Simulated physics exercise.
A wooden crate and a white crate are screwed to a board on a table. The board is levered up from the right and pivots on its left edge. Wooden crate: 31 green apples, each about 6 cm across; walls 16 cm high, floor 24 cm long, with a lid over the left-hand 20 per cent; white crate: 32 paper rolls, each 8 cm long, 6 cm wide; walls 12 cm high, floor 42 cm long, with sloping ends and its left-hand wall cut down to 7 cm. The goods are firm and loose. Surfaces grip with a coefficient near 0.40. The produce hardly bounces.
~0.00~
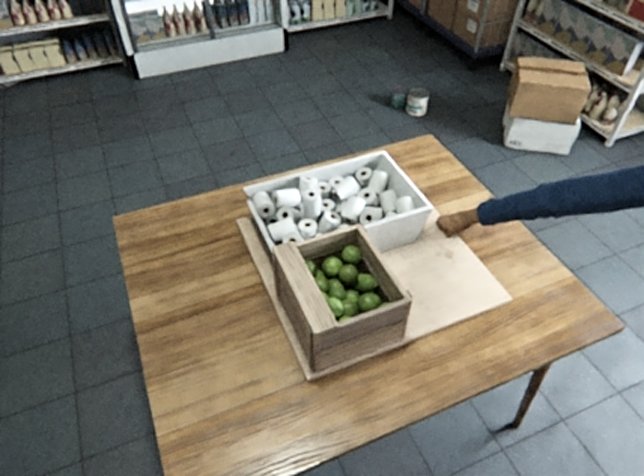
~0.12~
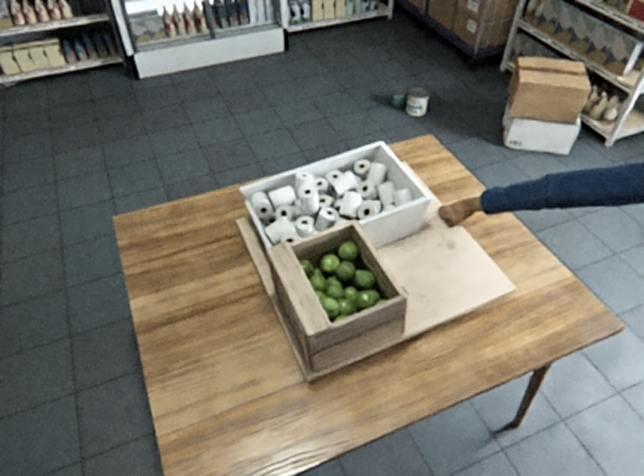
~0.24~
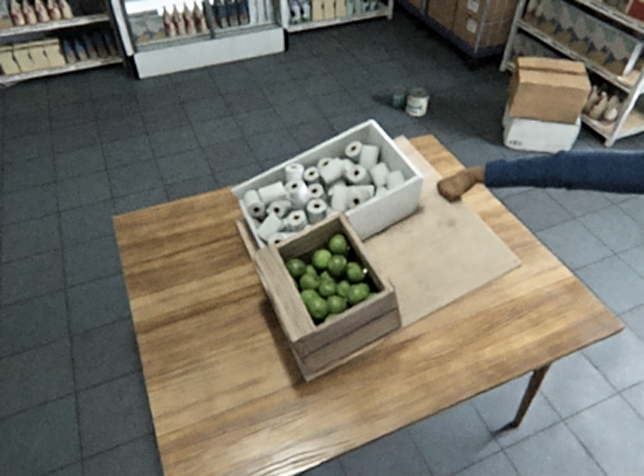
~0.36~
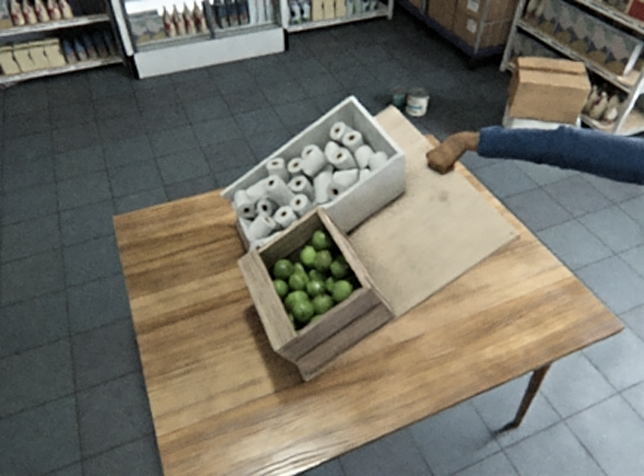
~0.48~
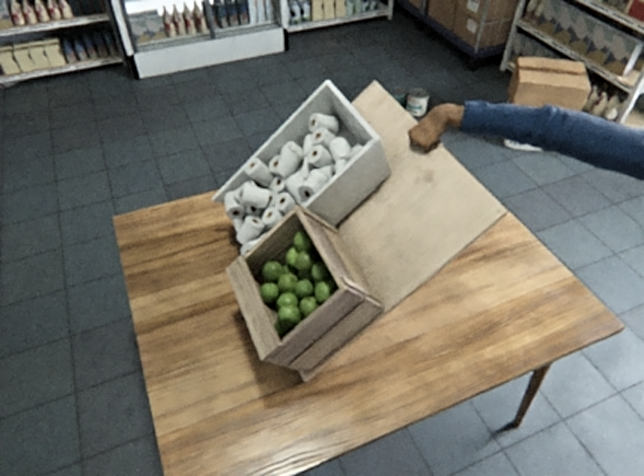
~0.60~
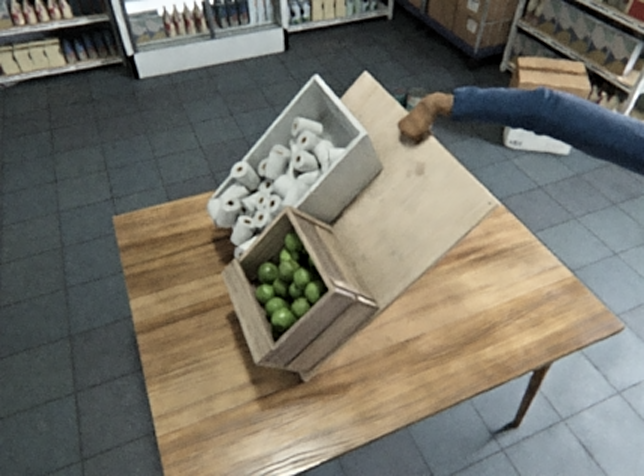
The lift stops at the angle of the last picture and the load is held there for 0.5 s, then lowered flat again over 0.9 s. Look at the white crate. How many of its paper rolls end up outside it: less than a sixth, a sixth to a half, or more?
From a sixth to a half of the paper rolls leave the white crate.
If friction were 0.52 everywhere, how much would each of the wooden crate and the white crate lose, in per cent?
In that case wooden crate 0, white crate 30 per cent.
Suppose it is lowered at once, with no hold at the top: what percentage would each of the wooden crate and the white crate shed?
In that case wooden crate 0, white crate 20 per cent.
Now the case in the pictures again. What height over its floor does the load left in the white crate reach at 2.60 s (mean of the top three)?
Roughly 13 cm high.
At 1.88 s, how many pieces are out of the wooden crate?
Out by then, roughly: Wooden crate 0.
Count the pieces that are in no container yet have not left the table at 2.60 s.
Roughly 8.
After 0.92 s, tilt 44°; 0 of 31 out of the wooden crate and 4 of 32 out of the white crate.
After 1.32 s, tilt 37°; 0 of 31 out of the wooden crate and 6 of 32 out of the white crate.
After 1.88 s, tilt 2°; 0 of 31 out of the wooden crate and 8 of 32 out of the white crate.
When it is over (at 2.60 s), 0 of 31 out of the wooden crate and 8 of 32 out of the white crate. Asked share, 8 of 32, 25 per cent.
